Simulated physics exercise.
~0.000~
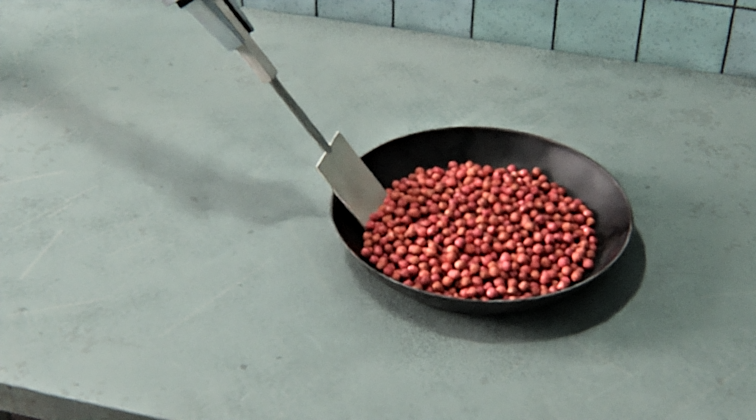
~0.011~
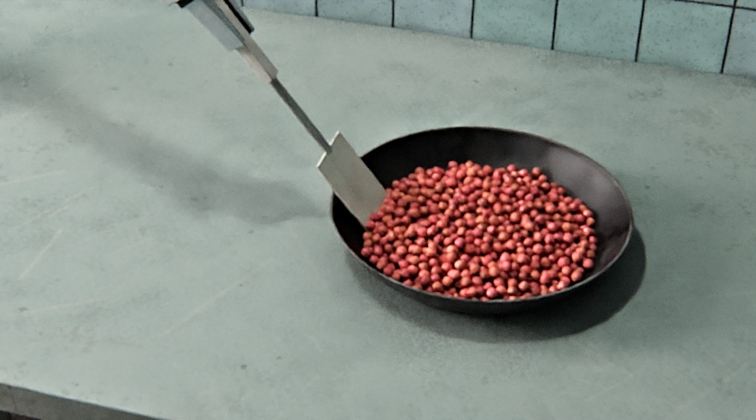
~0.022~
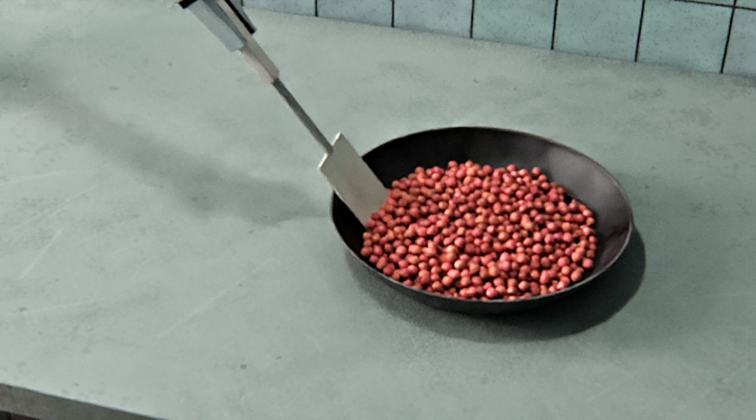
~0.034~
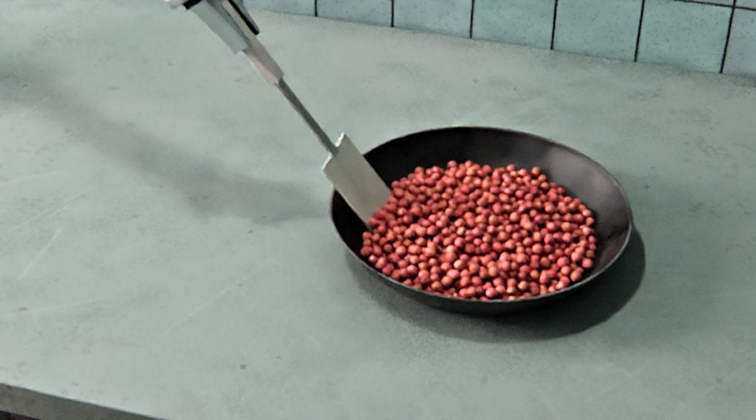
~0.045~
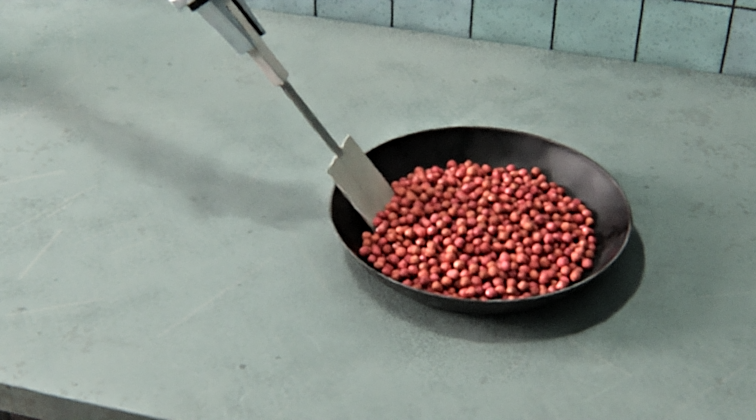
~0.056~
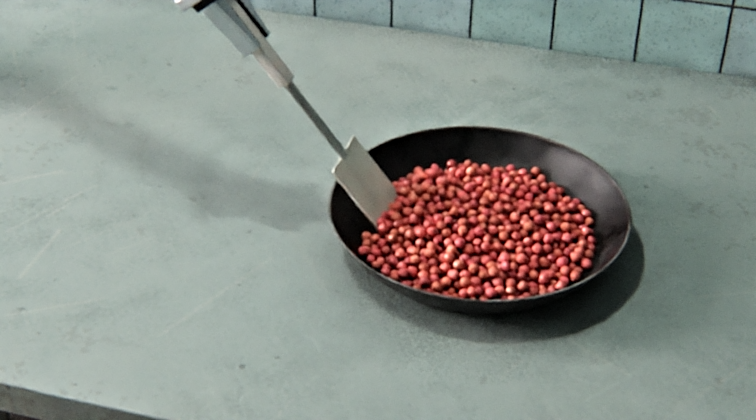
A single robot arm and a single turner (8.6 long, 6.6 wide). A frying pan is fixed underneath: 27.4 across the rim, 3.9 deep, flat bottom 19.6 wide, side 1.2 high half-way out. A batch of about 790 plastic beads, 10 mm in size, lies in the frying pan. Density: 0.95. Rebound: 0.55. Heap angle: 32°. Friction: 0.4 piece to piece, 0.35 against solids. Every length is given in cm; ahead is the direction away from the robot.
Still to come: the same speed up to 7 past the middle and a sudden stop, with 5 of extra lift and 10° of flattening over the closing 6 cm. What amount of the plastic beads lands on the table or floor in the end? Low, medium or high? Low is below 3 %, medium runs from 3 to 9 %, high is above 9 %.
The share is low, below 3 %.
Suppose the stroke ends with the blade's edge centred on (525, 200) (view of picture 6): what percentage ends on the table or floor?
Around 0 percent ends on the table or floor.
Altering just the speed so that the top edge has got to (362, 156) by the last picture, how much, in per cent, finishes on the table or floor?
I'd say around 10 per cent.
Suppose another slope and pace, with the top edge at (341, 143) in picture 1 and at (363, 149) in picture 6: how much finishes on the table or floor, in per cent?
Roughly 0 percent ends up there.
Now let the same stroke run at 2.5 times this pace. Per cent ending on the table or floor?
I'd put it at about 15 per cent.
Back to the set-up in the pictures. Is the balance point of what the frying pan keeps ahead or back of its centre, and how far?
It rests close to 3.0 centimetres ahead of centre.
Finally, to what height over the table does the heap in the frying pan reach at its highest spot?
It reaches around 4.5 cm.
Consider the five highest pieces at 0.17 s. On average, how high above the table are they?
They are near 4 cm up.
By 0.17 s, sloping 52°, highest piece 4 above the table; 788 in the frying pan.
By 0.29 s, sloping 48°, highest piece 5 above the table; 788 in the frying pan.
By 0.55 s, sloping 42°, highest piece 5 above the table; 788 in the frying pan.
By 1.60 s, sloping 42°, highest piece 4 above the table; 788 in the frying pan.
Final count, 788 in the frying pan. That is 0 % on the table or floor.
